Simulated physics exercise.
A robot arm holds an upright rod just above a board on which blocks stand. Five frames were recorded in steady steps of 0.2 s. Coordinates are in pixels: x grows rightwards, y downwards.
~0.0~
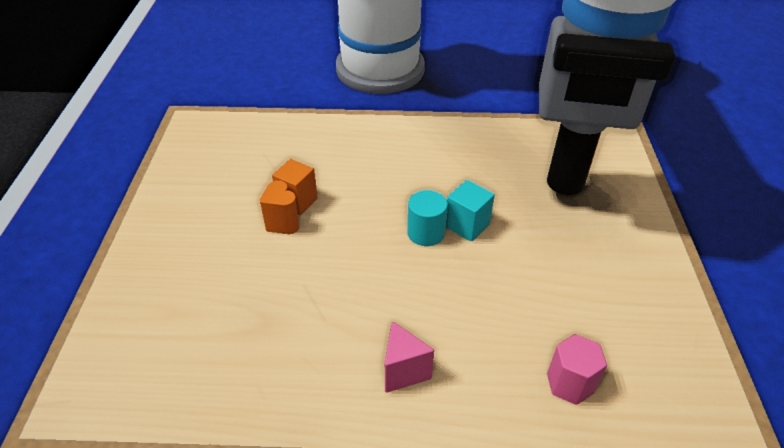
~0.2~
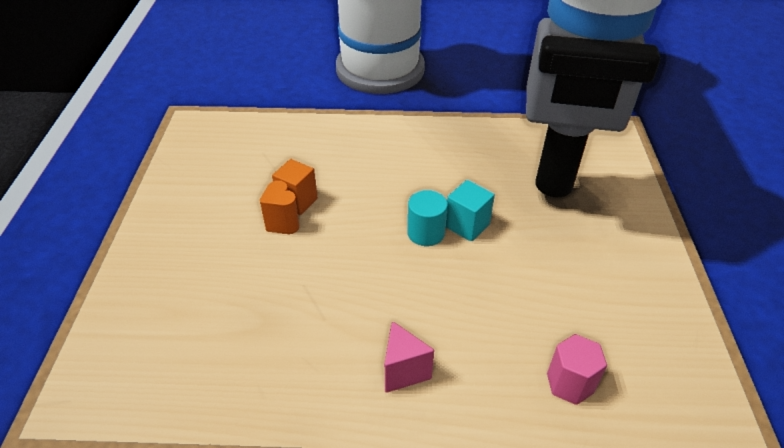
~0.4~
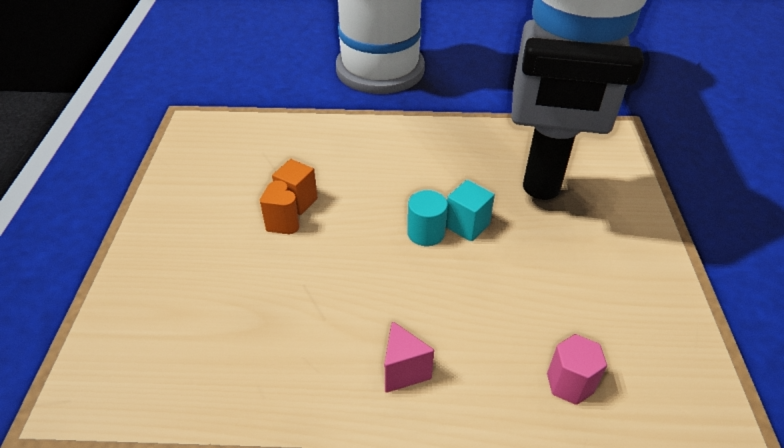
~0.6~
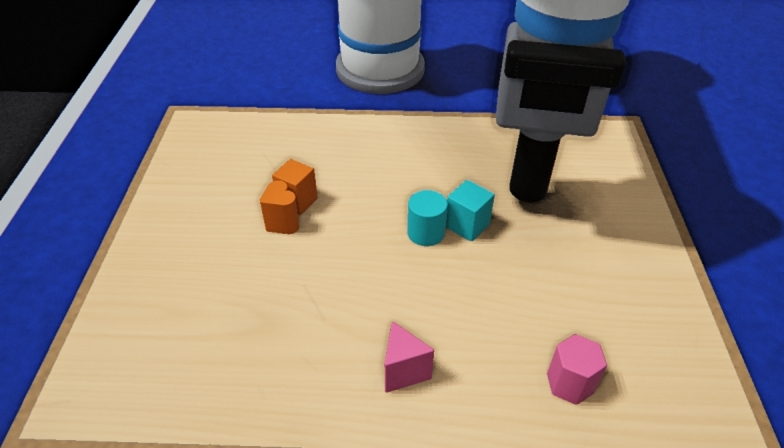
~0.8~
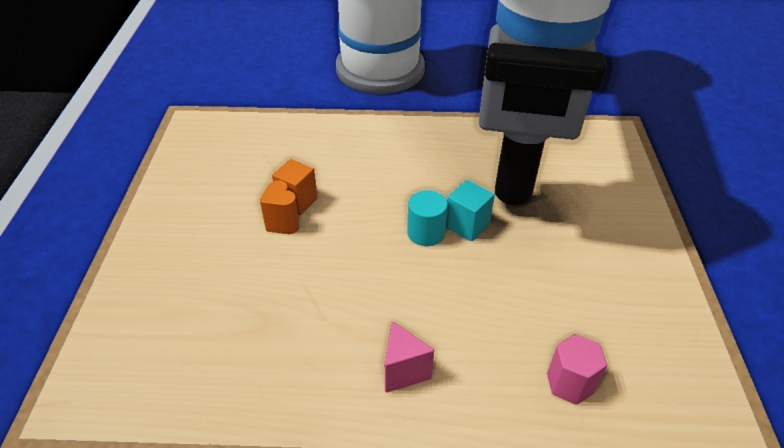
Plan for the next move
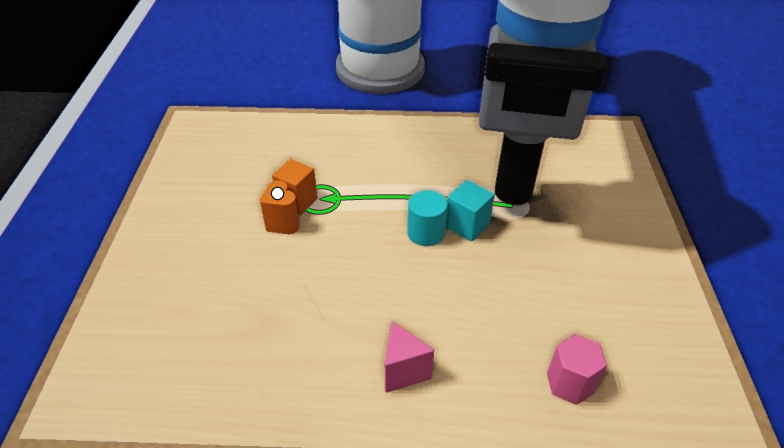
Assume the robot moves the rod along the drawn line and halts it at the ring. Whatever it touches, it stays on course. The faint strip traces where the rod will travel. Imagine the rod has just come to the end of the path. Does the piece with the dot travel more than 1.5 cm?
Short answer: No.
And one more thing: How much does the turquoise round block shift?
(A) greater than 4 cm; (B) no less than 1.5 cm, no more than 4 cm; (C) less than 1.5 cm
C: Less than 1.5 cm.
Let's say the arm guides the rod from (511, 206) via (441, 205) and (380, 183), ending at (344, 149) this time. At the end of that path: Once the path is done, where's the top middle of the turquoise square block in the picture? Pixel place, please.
Pixel (453, 201).
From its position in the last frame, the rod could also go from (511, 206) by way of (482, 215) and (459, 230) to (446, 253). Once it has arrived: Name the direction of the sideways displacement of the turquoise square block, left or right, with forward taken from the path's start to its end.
The turquoise square block goes right.
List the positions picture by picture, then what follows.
The first picture shows lower end of the rod at (565, 183), tops of blocks, orange heart-shaped block at (278, 193), orange square block at (293, 171), turquoise round block at (428, 202), turquoise square block at (471, 195).
The second picture shows rod at (554, 185), blocks as before.
The third picture shows rod at (541, 188), blocks as before.
The fourth picture shows rod at (528, 190), blocks as before.
The fifth picture shows rod at (513, 193), orange heart-shaped block at (278, 193), orange square block at (293, 171), turquoise round block at (428, 202), turquoise square block at (471, 195).
The drawn path runs from (511, 206) through (447, 199) and (384, 197) to (320, 199); the dot is on the orange heart-shaped block.
What follows on the original path. One third of the way, rod at (446, 186); turquoise round block at (425, 204); turquoise square block at (464, 195), turned 35° anticlockwise.
Two thirds of the way, rod at (383, 184); turquoise round block at (425, 204); turquoise square block at (464, 195), turned 35° anticlockwise.
At the end, rod at (319, 187); orange heart-shaped block at (274, 195), turned 15° anticlockwise; orange square block at (277, 172); turquoise round block at (425, 204); turquoise square block at (464, 195), turned 35° anticlockwise.
